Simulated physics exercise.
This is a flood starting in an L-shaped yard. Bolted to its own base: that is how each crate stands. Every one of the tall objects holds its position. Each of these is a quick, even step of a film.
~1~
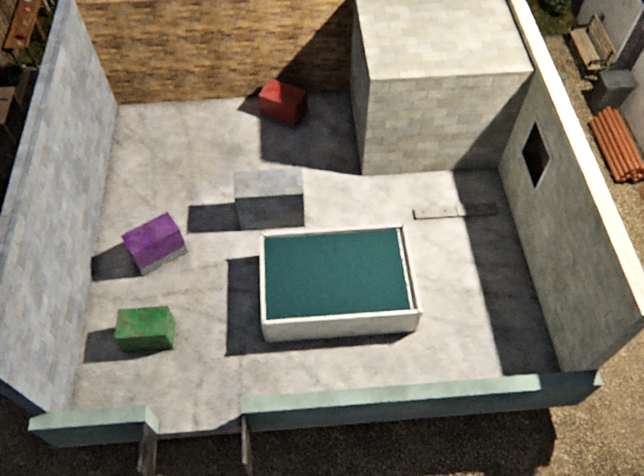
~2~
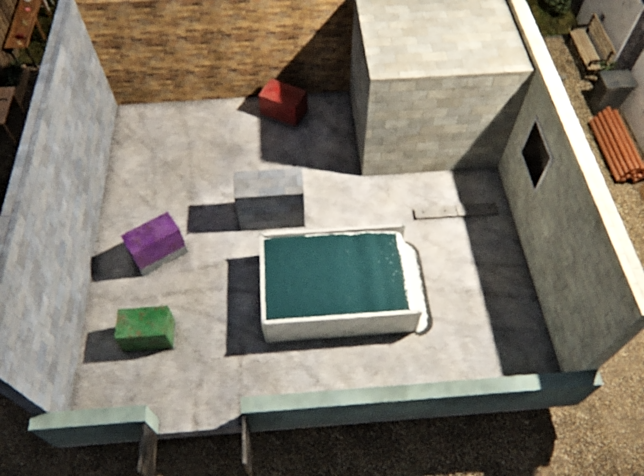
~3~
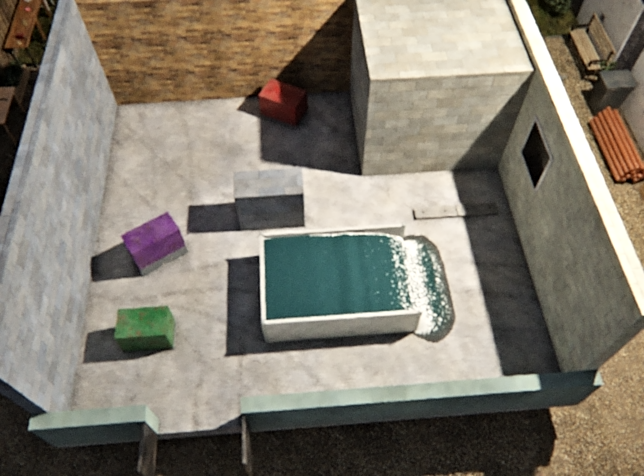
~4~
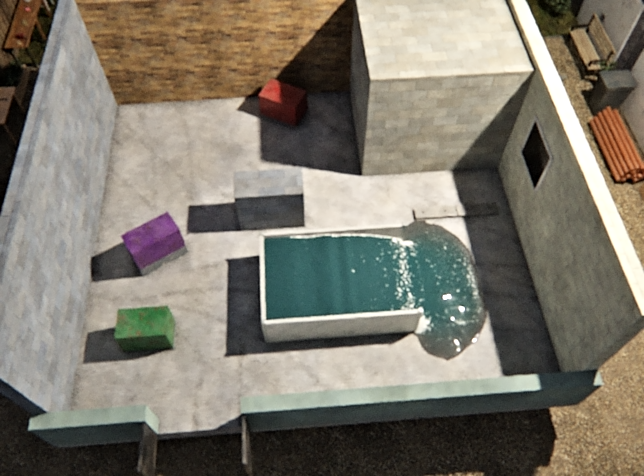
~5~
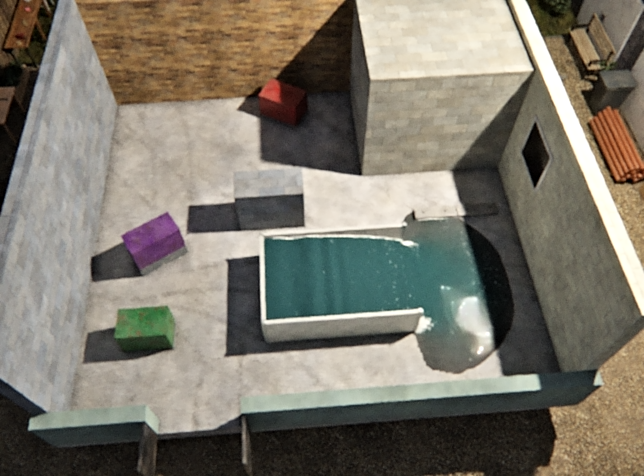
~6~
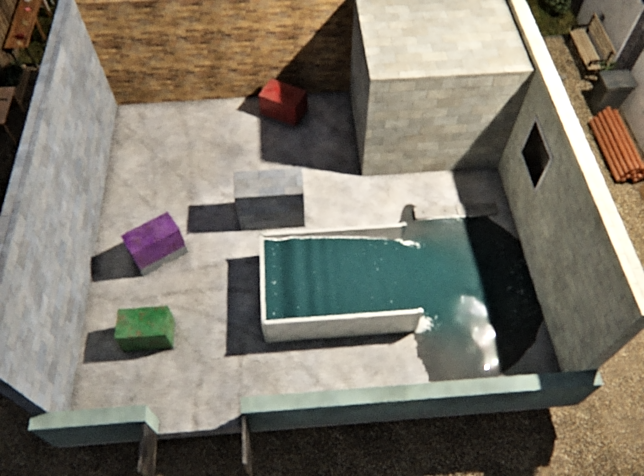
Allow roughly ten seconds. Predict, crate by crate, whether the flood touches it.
My prediction: The green crate is touched; the red crate remains untouched; the purple crate remains untouched.
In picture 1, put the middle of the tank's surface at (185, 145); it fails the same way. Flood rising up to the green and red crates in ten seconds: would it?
Result: Green crate is inundated; red crate is inundated.
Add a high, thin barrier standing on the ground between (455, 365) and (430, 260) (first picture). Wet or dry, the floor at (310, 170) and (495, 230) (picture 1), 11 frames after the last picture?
Untouched, reached.
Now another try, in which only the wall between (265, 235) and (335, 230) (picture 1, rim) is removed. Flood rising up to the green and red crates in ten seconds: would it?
In that case the green one is flooded and the red one is flooded.
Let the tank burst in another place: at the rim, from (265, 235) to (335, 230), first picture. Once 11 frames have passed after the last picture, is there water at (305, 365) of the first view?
Untouched.
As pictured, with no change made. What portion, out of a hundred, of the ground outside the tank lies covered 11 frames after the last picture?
20 %.
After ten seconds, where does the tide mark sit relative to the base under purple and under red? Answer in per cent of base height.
50 and 60 %, roughly.
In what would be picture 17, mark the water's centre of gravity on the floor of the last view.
Close to (424, 289).
A moment on, water covers 20 % of the floor; the green crate not reached, the red crate not reached, the purple crate not reached.
Next, water covers 20 % of the floor; the green crate not reached, the red crate not reached, the purple crate not reached.
Then, water covers 35 % of the floor; the green crate not reached, the red crate not reached, the purple crate not reached.
Later, water covers 65 % of the floor; the green crate water round its plinth, the red crate not reached, the purple crate water round its plinth.
In the end, water covers 95 % of the floor; the green crate was topped, the red crate stayed above the water, the purple crate stayed above the water.
